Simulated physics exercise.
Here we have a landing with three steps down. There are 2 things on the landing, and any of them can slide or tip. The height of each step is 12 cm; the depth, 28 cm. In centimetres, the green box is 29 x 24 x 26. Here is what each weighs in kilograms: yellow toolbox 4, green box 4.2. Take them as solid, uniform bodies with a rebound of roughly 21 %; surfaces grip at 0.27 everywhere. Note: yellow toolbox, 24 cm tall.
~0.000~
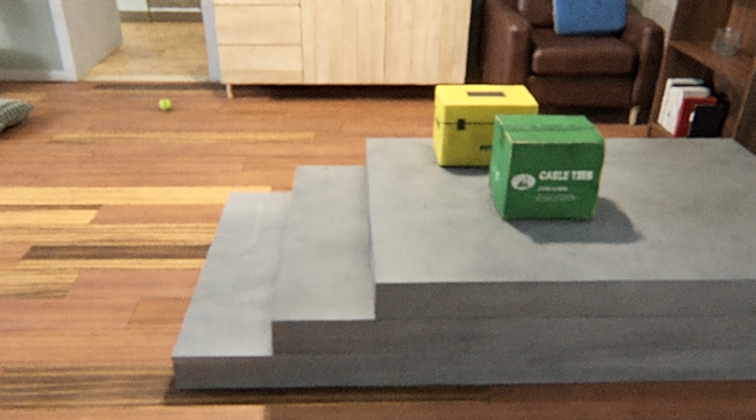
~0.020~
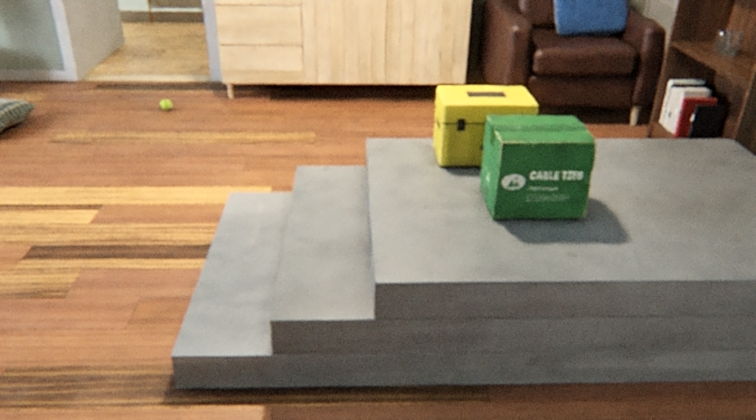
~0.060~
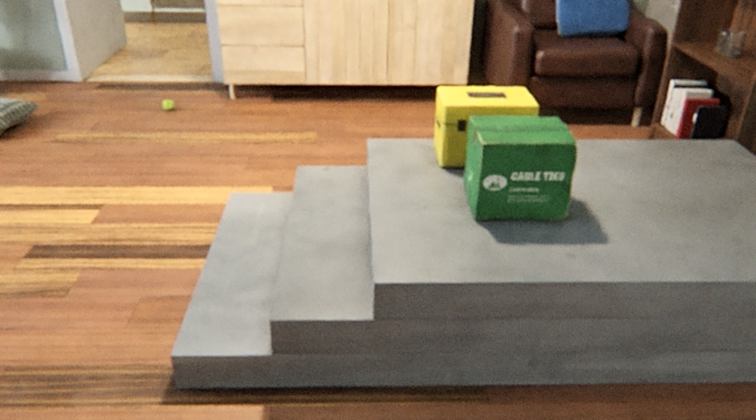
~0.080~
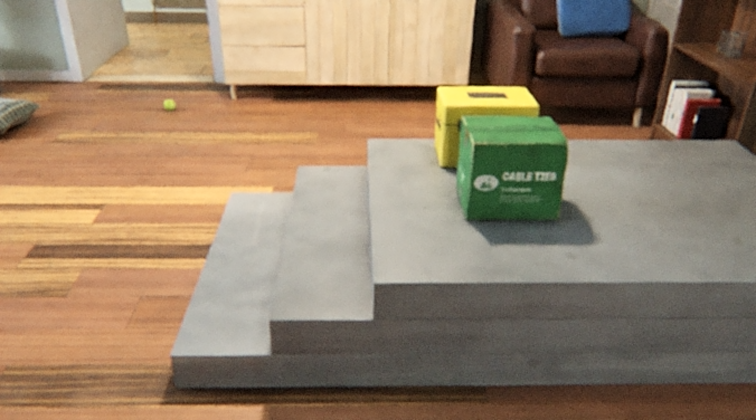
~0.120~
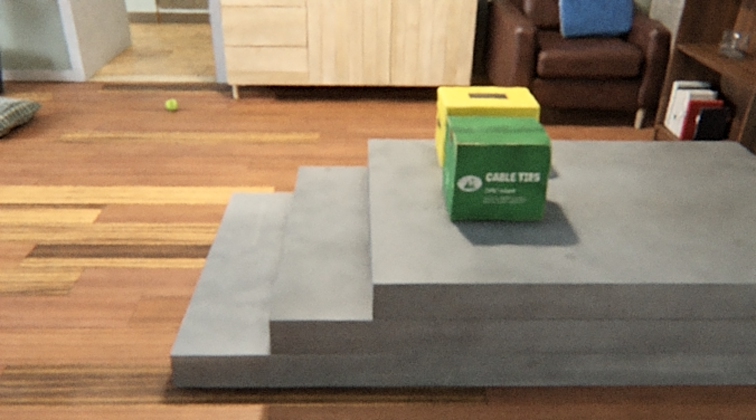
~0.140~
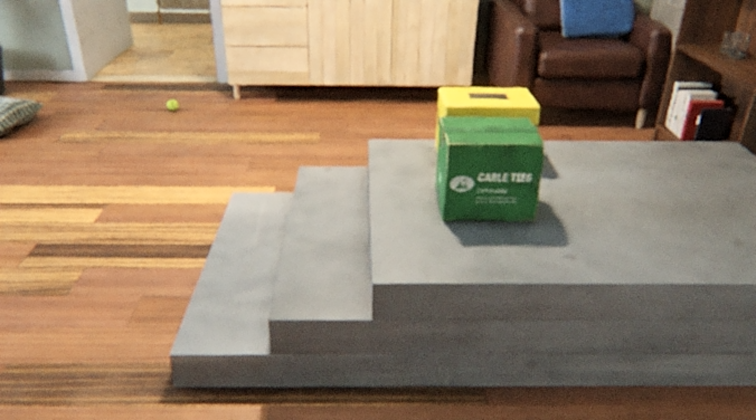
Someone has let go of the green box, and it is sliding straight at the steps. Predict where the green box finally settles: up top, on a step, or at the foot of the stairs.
Up top.
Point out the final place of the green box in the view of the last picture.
Around (410, 167).
After 0.24 s, 27 cm of landing left; green box near (455, 168).
After 0.34 s, 19 cm of landing left; green box near (432, 168).
After 0.44 s, 15 cm of landing left; green box near (417, 168).
In the end (0.9 s), 12 cm of landing left; yellow toolbox under 12 cm from the start. At the end, from the last picture's camera, green box near (410, 168).
